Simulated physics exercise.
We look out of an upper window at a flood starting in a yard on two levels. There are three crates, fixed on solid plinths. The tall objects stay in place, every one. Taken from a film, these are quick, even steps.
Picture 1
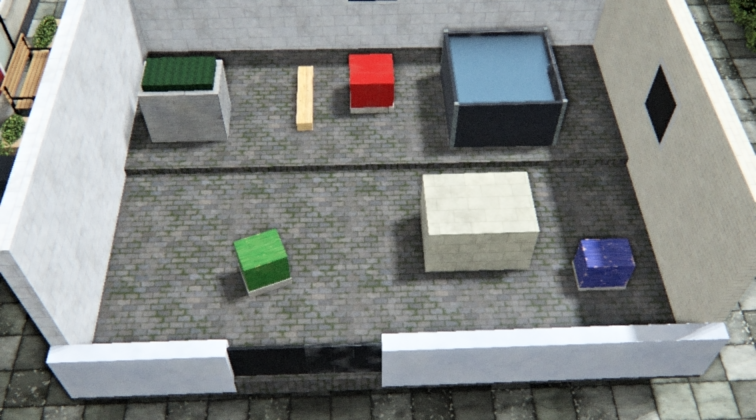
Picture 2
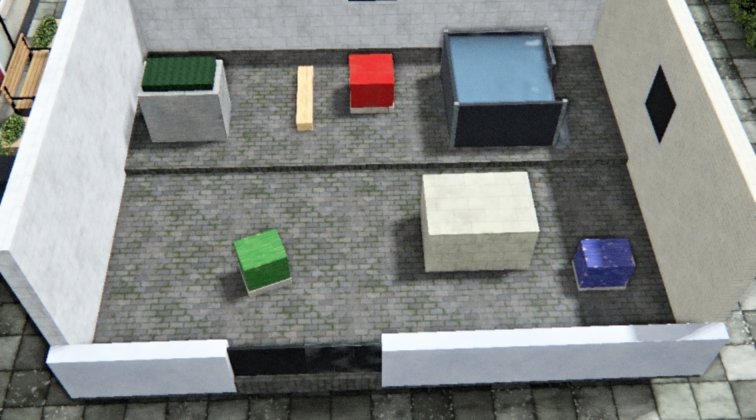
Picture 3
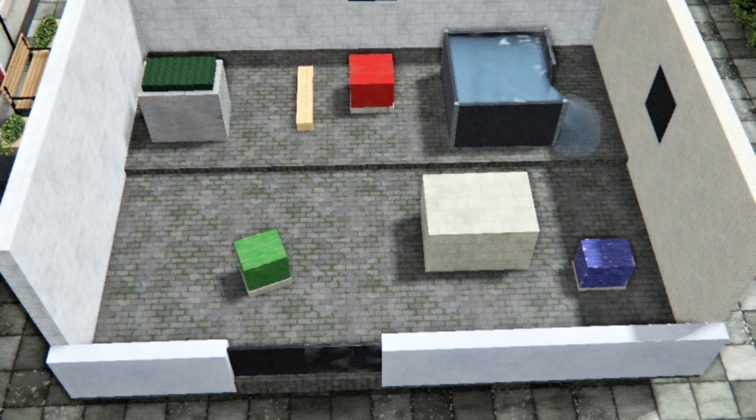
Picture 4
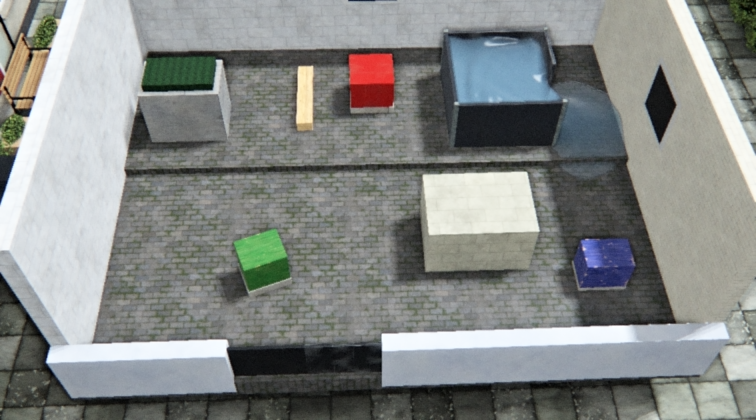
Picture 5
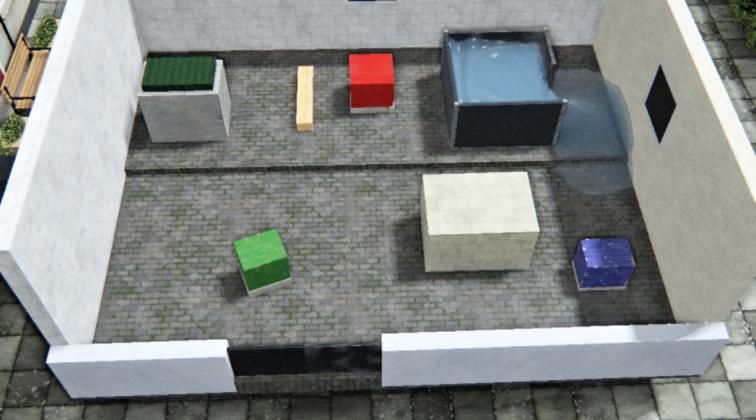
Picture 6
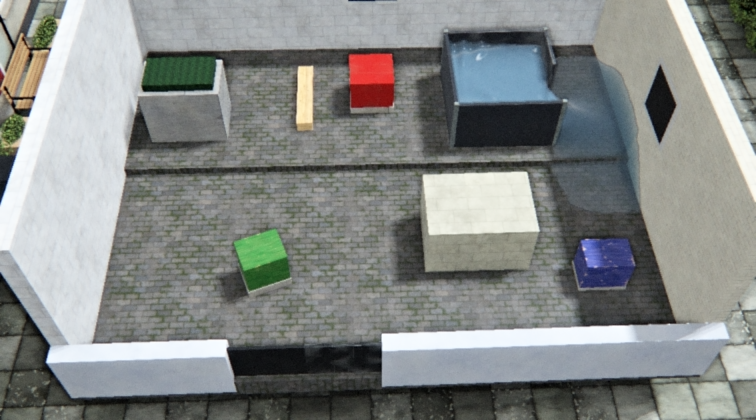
A walled, paved yard on two levels is seen from an upper window, looking down. A dark open tank of water stands at the upper right, with a red crate, a wooden beam and a green-topped pale block to its left, and a green crate, a large cream block and a blue crate below. Water pours from the tank's right side, spreads to the right wall and runs over the step toward the viewer, while the crates and camera stay still.
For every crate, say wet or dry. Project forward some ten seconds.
Outcome: The blue crate is touched by water, the red crate remains untouched by water, the green crate remains untouched by water.
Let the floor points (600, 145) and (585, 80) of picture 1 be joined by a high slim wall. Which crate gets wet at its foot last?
I'd pick the green one.
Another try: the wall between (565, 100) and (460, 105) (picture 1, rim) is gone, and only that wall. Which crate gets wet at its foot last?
Answer: The one in red.
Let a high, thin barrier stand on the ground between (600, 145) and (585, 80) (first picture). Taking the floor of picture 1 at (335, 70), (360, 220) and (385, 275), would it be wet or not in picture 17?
First unwetted, then unwetted, then unwetted.
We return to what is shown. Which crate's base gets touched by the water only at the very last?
I'd say the one in green is last.
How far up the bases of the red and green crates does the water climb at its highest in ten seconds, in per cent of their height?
Some 80 and 70 % respectively.
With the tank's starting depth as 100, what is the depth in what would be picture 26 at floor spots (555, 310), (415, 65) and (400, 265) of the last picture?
Approx. values, in order: 12 %, 10 %, 0 %.
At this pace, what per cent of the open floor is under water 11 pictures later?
20 %, roughly.
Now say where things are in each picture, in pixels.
The first picture shows the open tank at (502, 69) is whole and still.
In the second picture, the front is at (557, 148), out from the gap at (550, 112).
In the third picture, the front is at (592, 111), out from the gap at (550, 112).
In the fourth picture, the front is at (610, 101), out from the gap at (550, 113).
In the fifth picture, the front is at (632, 182), out from the gap at (550, 113).
In the sixth picture, the front is at (640, 208), out from the gap at (550, 113).
A moment on, water covers 10 % of the floor; the blue crate water round its plinth, the red crate not reached, the green crate not reached.
Next, water covers 20 % of the floor; the blue crate water round its plinth, the red crate not reached, the green crate not reached.
Then, water covers 40 % of the floor; the blue crate water round its plinth, the red crate water round its plinth, the green crate not reached.
Later, water covers 75 % of the floor; the blue crate water round its plinth, the red crate water round its plinth, the green crate water round its plinth.
In the end, water covers 90 % of the floor; the blue crate was topped, the red crate stayed above the water, the green crate stayed above the water.
